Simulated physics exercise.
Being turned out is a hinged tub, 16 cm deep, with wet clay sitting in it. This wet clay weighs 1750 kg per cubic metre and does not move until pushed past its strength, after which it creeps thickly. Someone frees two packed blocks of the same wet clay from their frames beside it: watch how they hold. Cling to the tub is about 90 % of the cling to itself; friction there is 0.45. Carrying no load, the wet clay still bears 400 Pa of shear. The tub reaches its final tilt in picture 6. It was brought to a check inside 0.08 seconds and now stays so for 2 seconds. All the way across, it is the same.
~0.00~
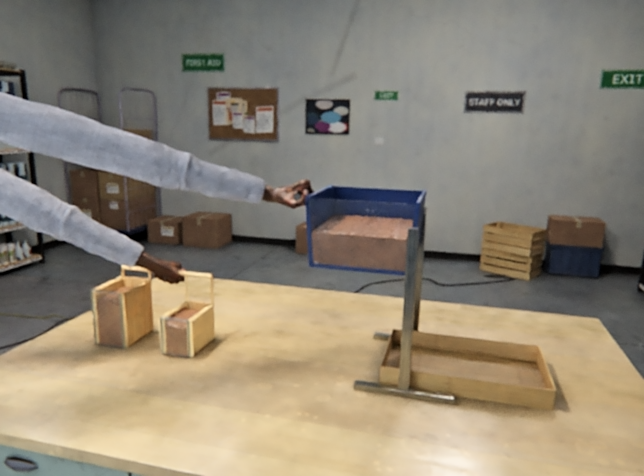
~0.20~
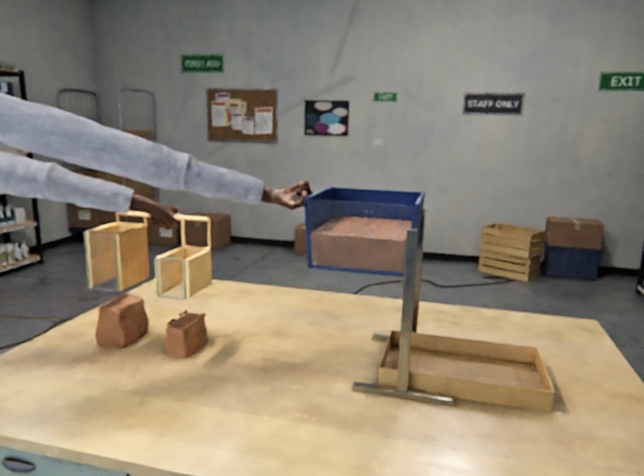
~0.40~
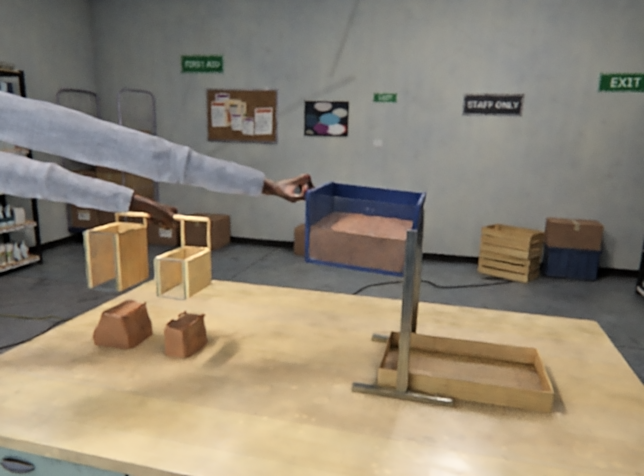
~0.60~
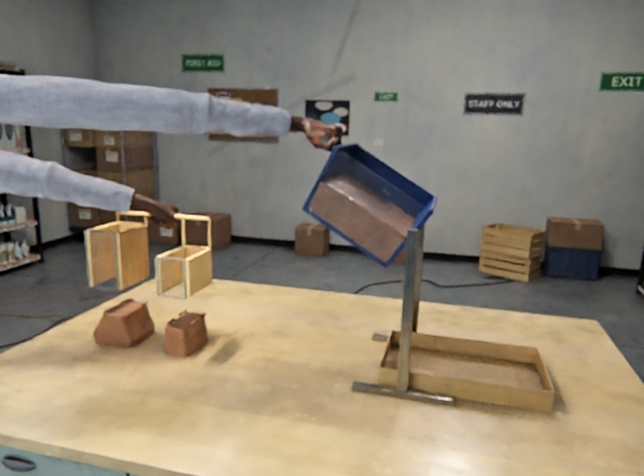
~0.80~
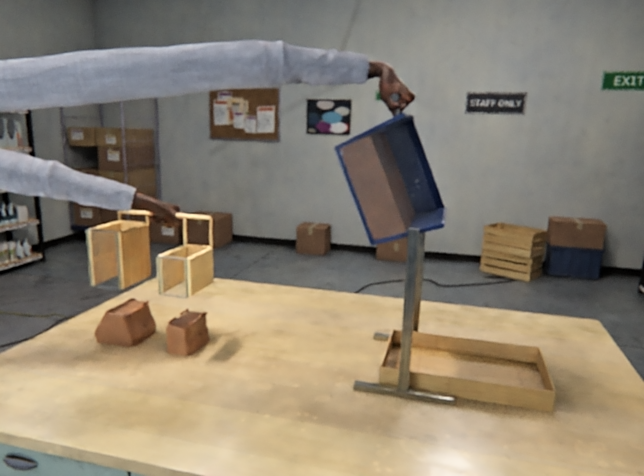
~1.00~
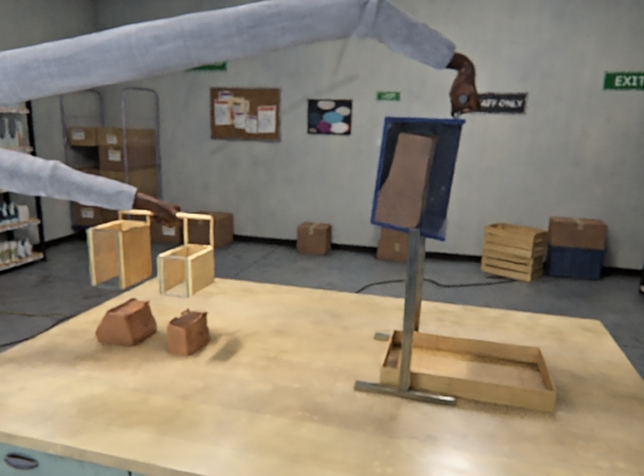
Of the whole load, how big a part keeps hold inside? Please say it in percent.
The part that keeps hold inside is about 49 %.
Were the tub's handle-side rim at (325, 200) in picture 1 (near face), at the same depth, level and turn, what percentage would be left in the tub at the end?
The tub would end up holding some 55 % of it.
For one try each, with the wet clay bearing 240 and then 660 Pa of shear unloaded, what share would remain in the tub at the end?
40 %, then 45 %.
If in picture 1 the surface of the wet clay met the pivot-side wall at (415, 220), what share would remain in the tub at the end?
Around 30 per cent.
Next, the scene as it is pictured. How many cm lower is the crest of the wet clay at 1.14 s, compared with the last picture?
Some 9 cm.
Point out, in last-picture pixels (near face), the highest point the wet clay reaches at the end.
Roughly at pixel (397, 195).
After 1.14 s, the tub is at 95 degrees and holds 87 %.
After 1.31 s, the tub is at 95 degrees and holds 49 %.
After 1.48 s, the tub is at 95 degrees and holds 49 %.
After 1.65 s, the tub is at 95 degrees and holds 49 %.
After 3.00 s, the tub is at 95 degrees and holds 49 %.
